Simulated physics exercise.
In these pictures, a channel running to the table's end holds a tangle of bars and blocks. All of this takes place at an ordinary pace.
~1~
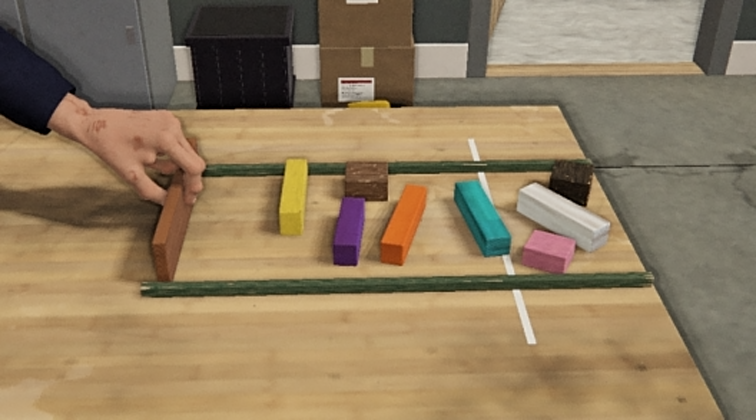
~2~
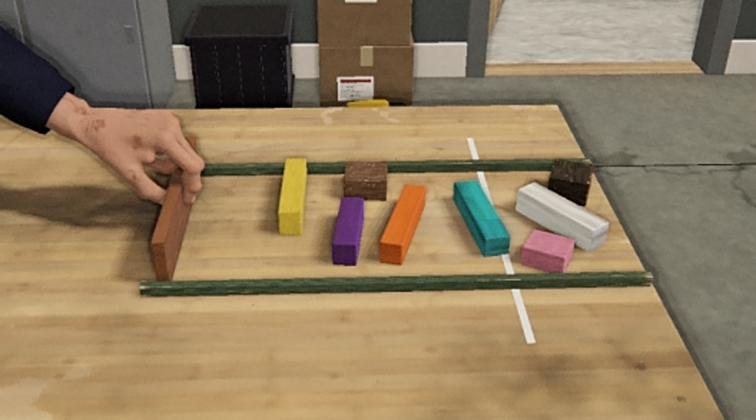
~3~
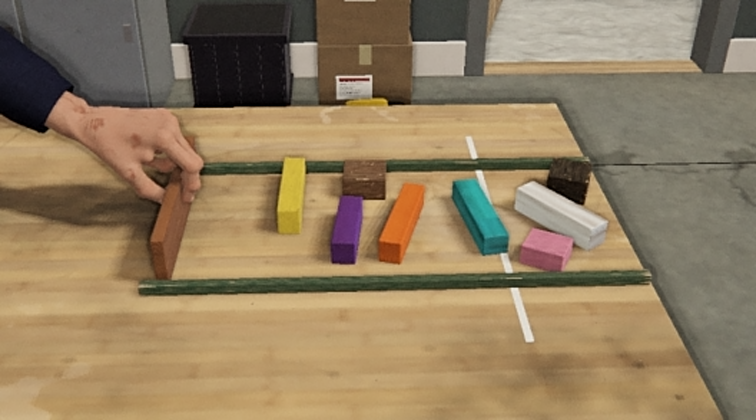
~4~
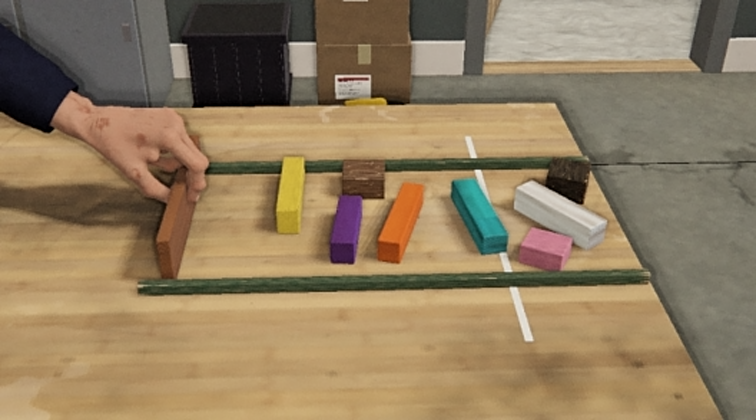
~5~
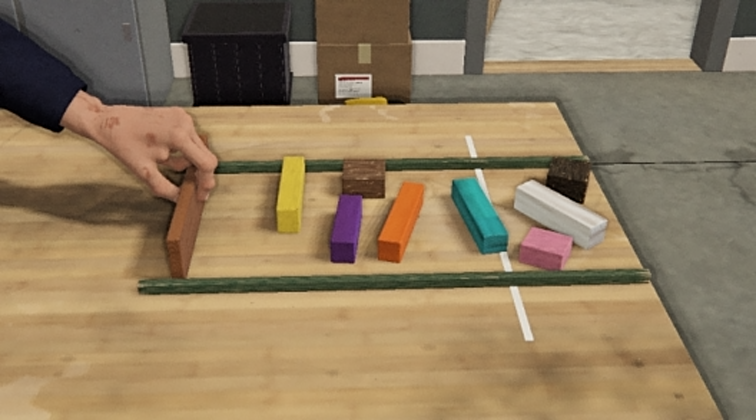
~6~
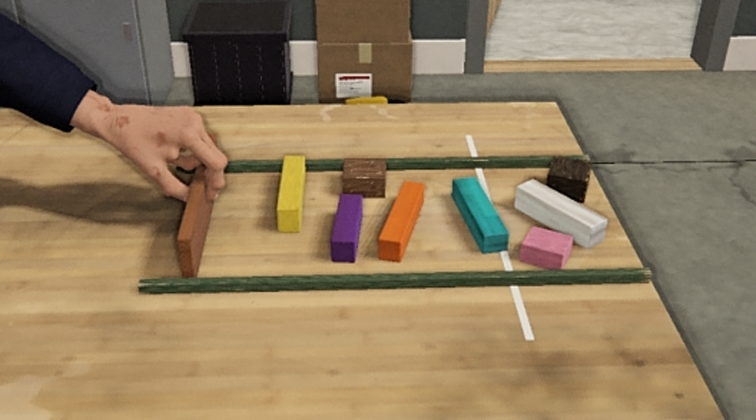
A hand slides an upright brown board slightly right behind colourful bars and blocks.
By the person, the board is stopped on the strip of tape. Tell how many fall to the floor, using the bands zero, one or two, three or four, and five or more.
The push clears off nothing whatsoever.
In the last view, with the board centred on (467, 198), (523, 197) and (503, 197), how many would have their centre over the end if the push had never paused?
First 0, next 2, last 0.
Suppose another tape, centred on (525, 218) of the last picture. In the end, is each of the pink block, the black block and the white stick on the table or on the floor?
The pink block: It is still there. The black block: It is gone. The white stick: It is gone.
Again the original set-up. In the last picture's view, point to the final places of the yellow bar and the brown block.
About (498, 189), and about (525, 175).
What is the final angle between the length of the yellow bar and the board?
I'd estimate about 0 degrees.
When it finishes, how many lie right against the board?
My count gives 1.
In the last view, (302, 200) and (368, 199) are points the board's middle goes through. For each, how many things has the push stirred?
Tally: First 1; then 4.
Soon after, none off yet; black block at rest near (569, 179); white stick at rest near (559, 213); pink block at rest near (546, 249).
After that, none off yet; black block at rest near (570, 178); white stick displaced a little near (577, 213); pink block displaced a little near (572, 253).
In the end, the number that fall off is zero.
